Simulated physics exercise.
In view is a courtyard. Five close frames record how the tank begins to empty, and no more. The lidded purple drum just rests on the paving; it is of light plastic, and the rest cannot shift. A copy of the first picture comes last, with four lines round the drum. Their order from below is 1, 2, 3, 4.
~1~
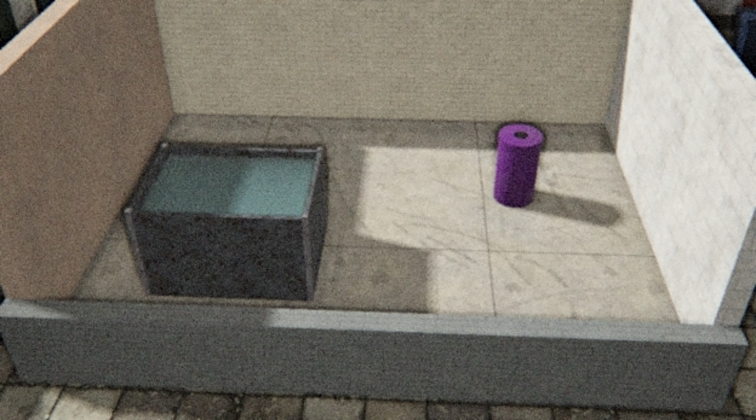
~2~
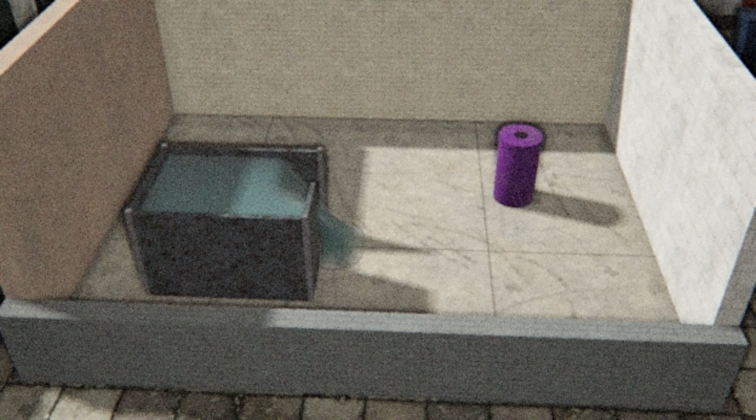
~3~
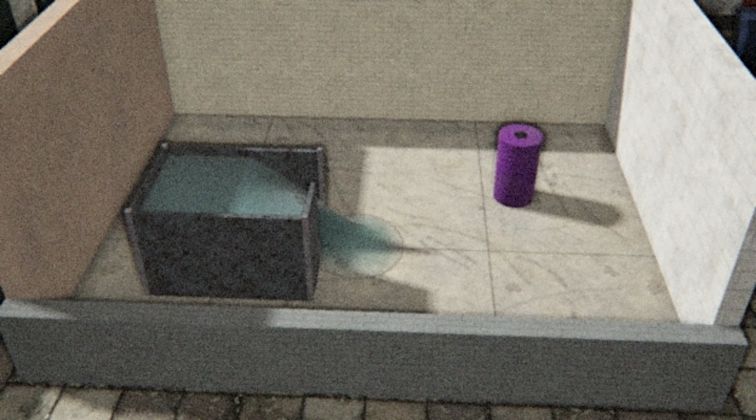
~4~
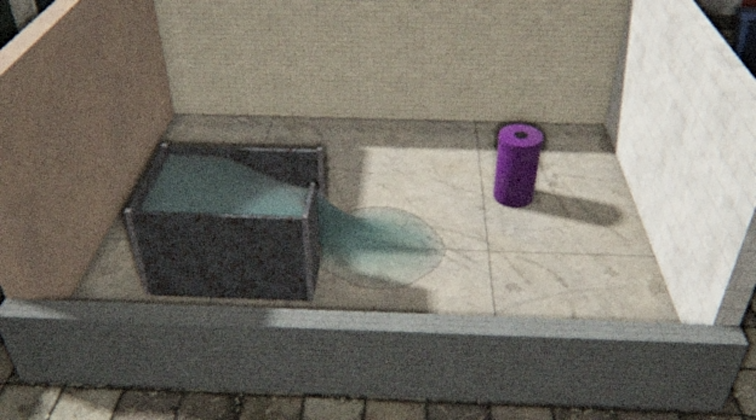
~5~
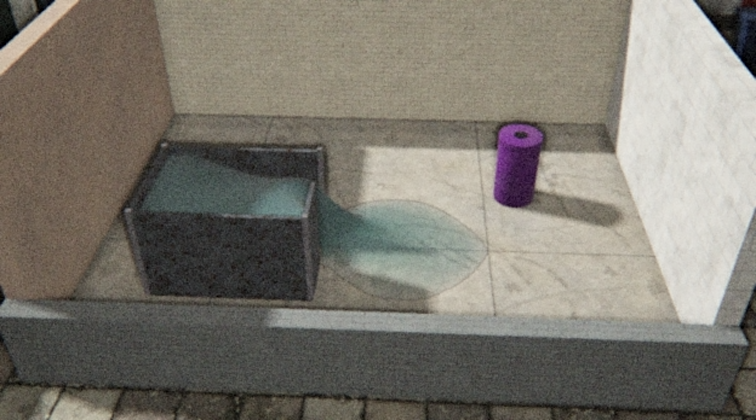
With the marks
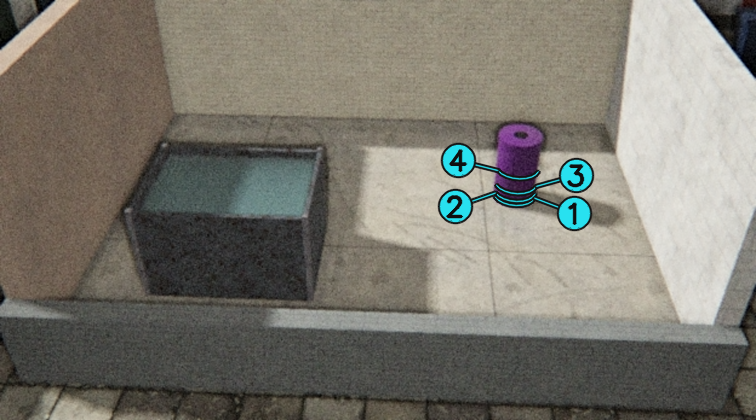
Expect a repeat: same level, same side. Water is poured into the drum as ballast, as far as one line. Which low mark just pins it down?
4 will do.
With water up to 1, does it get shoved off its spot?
Yes.
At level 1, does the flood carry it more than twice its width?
Yes, clearly.
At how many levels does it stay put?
One.
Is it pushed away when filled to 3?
Yes, it does.
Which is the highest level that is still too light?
Level 3.
On the marked copy, 1 at (516, 205); 2 at (516, 201); 3 at (517, 193); 4 at (519, 178); from the bottom up 1, 2, 3, 4.
For level 1, it is pushed about 7 times its own width away.
For level 2, it is pushed about 4 times its own width away.
For level 3, it is pushed about its own width away.
For level 4, it does not move.
